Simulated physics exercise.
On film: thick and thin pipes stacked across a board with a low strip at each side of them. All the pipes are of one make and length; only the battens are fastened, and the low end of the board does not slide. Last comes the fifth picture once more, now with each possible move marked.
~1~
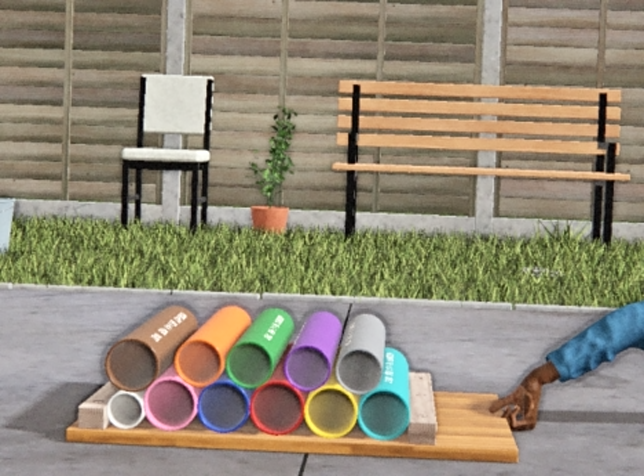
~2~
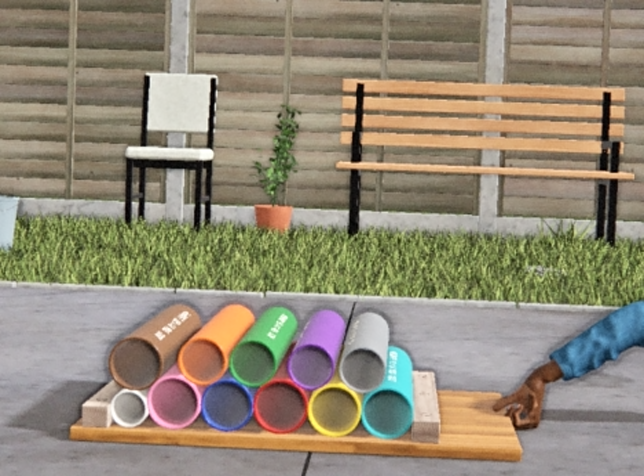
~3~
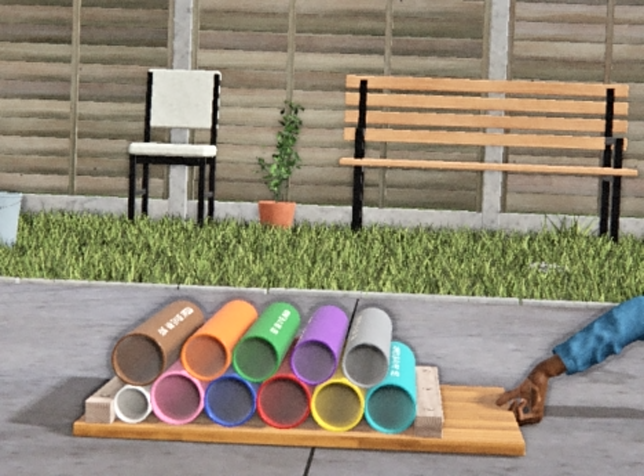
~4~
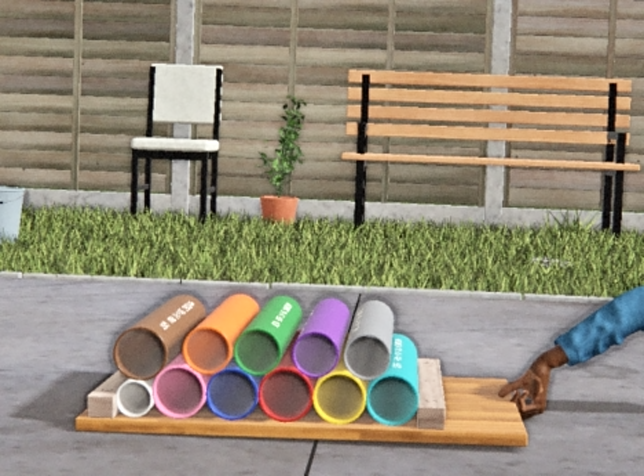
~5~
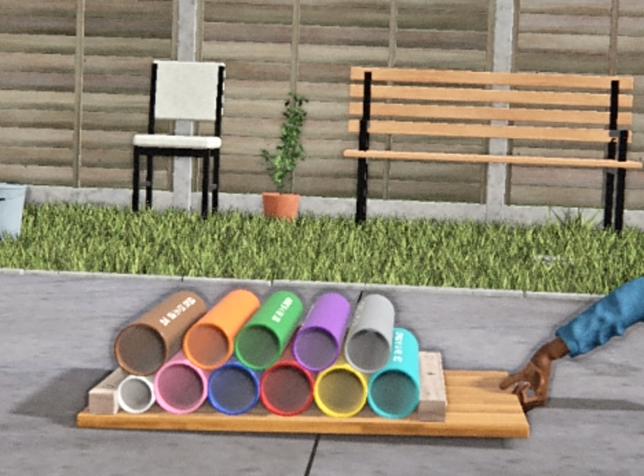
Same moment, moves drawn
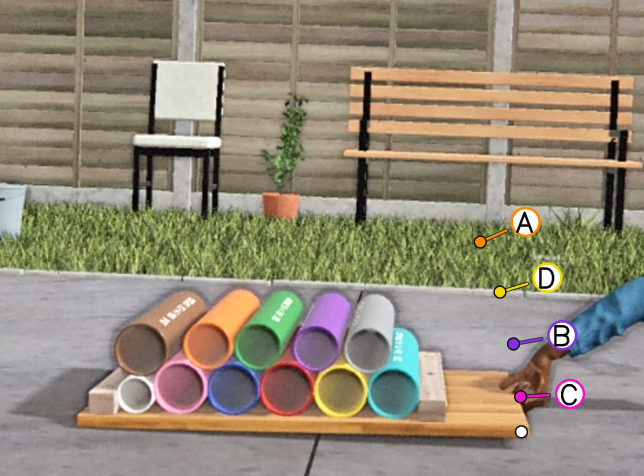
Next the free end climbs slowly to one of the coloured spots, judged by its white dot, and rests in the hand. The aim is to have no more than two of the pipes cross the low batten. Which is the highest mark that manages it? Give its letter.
Lift it to A and no more.
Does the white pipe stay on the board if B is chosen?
The white pipe: Yes.
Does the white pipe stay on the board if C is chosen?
Yes, with C.
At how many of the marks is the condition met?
Four of them.
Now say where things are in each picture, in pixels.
In the first frame, turquoise pipe (384, 415); orange pipe (199, 362); brown pipe (132, 365).
In the second frame, brown pipe (136, 364); grey pipe (363, 370).
In the third frame, board (308, 400); yellow pipe (337, 405); turquoise pipe (390, 408); blue pipe (230, 401).
In the fourth frame, board (310, 393); pink pipe (179, 392).
In the fifth frame, board (312, 387); pink pipe (180, 387).
On the marked copy, A at (480, 242); B at (513, 344); C at (521, 397); D at (500, 292); the white dot at (522, 432).
With A. Early on, board at 16°.
Further on, board at 27°.
At the end, board at 27°, one over the low batten (brown).
As for the rest, B one over the low batten (brown); C none over the low batten; D one over the low batten (brown).
